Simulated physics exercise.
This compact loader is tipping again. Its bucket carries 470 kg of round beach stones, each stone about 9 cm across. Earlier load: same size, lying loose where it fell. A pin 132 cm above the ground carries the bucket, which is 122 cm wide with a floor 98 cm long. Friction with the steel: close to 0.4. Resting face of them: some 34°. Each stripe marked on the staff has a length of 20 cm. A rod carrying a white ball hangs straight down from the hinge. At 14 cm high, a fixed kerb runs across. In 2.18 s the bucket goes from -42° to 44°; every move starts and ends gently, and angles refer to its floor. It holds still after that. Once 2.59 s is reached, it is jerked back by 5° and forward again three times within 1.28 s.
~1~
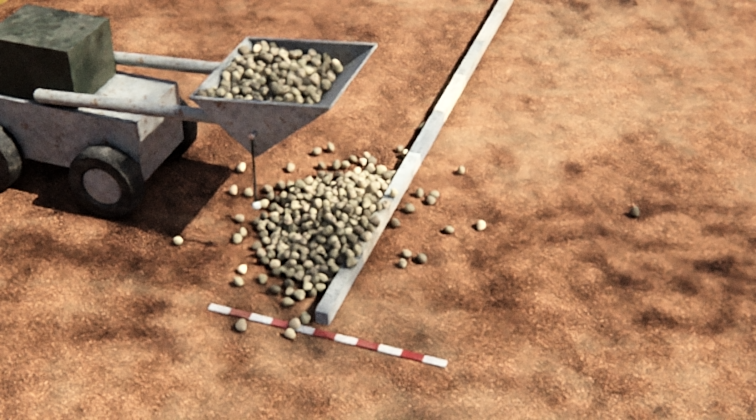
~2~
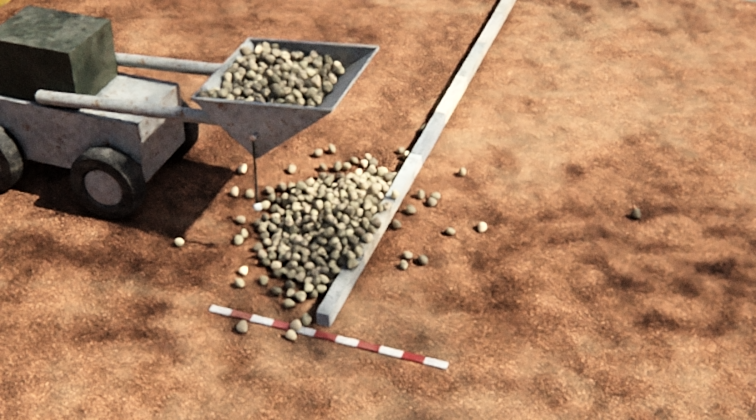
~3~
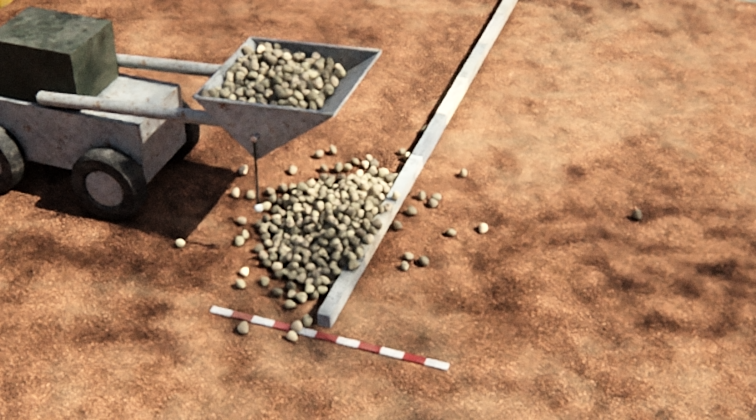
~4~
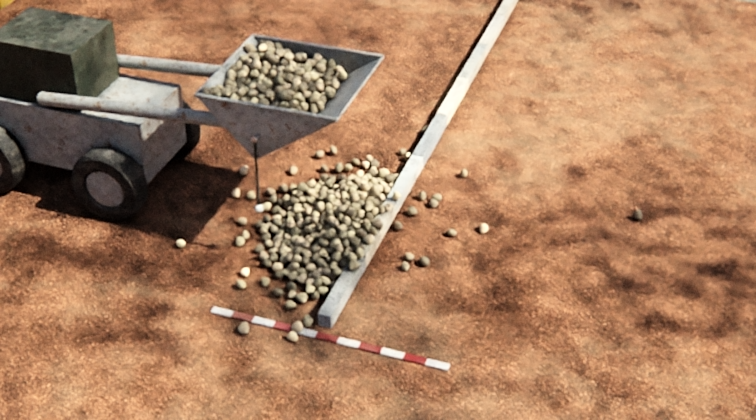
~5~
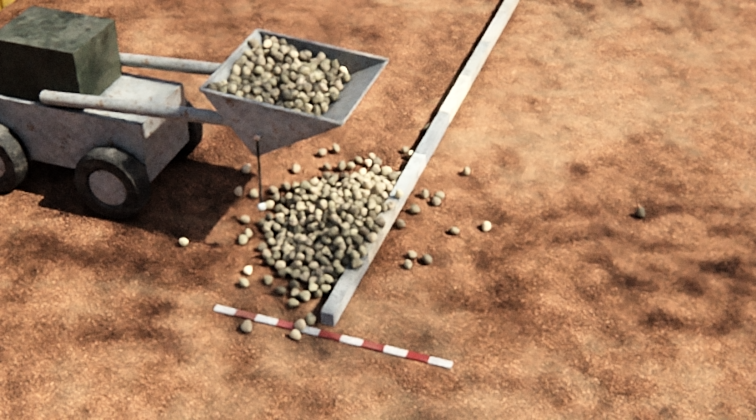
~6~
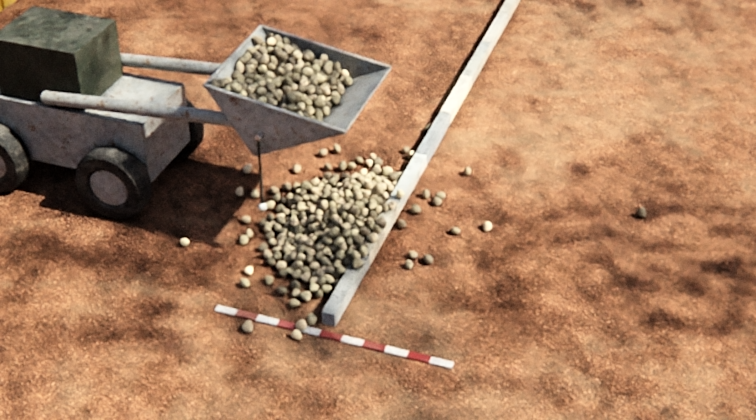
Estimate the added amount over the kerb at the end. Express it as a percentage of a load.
Roughly 66 per cent of a load.
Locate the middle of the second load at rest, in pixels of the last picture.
Near (405, 232).
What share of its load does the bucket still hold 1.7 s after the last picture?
Still inside: Some 5 %.
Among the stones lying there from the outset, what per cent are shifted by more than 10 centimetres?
Roughly 10 per cent of them.
Then, 1.0 s after the last picture the floor is at 31°; in per cent of one load, 91 in the bucket, 106 on this side of the kerb, 3 over the kerb; the foremost stones are at (469, 226).
Then, 1.7 s after the last picture the floor is at 44°; in per cent of one load, 7 in the bucket, 149 on this side of the kerb, 44 over the kerb; the foremost stones are at (501, 231).
Then, 3.7 s after the last picture the floor is at 44°; in per cent of one load, 0 in the bucket, 131 on this side of the kerb, 69 over the kerb; the foremost stones are at (567, 258).
Then, 6.6 s after the last picture the floor is at 44°; in per cent of one load, 0 in the bucket, 131 on this side of the kerb, 69 over the kerb; the foremost stones are at (567, 258). Net gain over the kerb, 66.
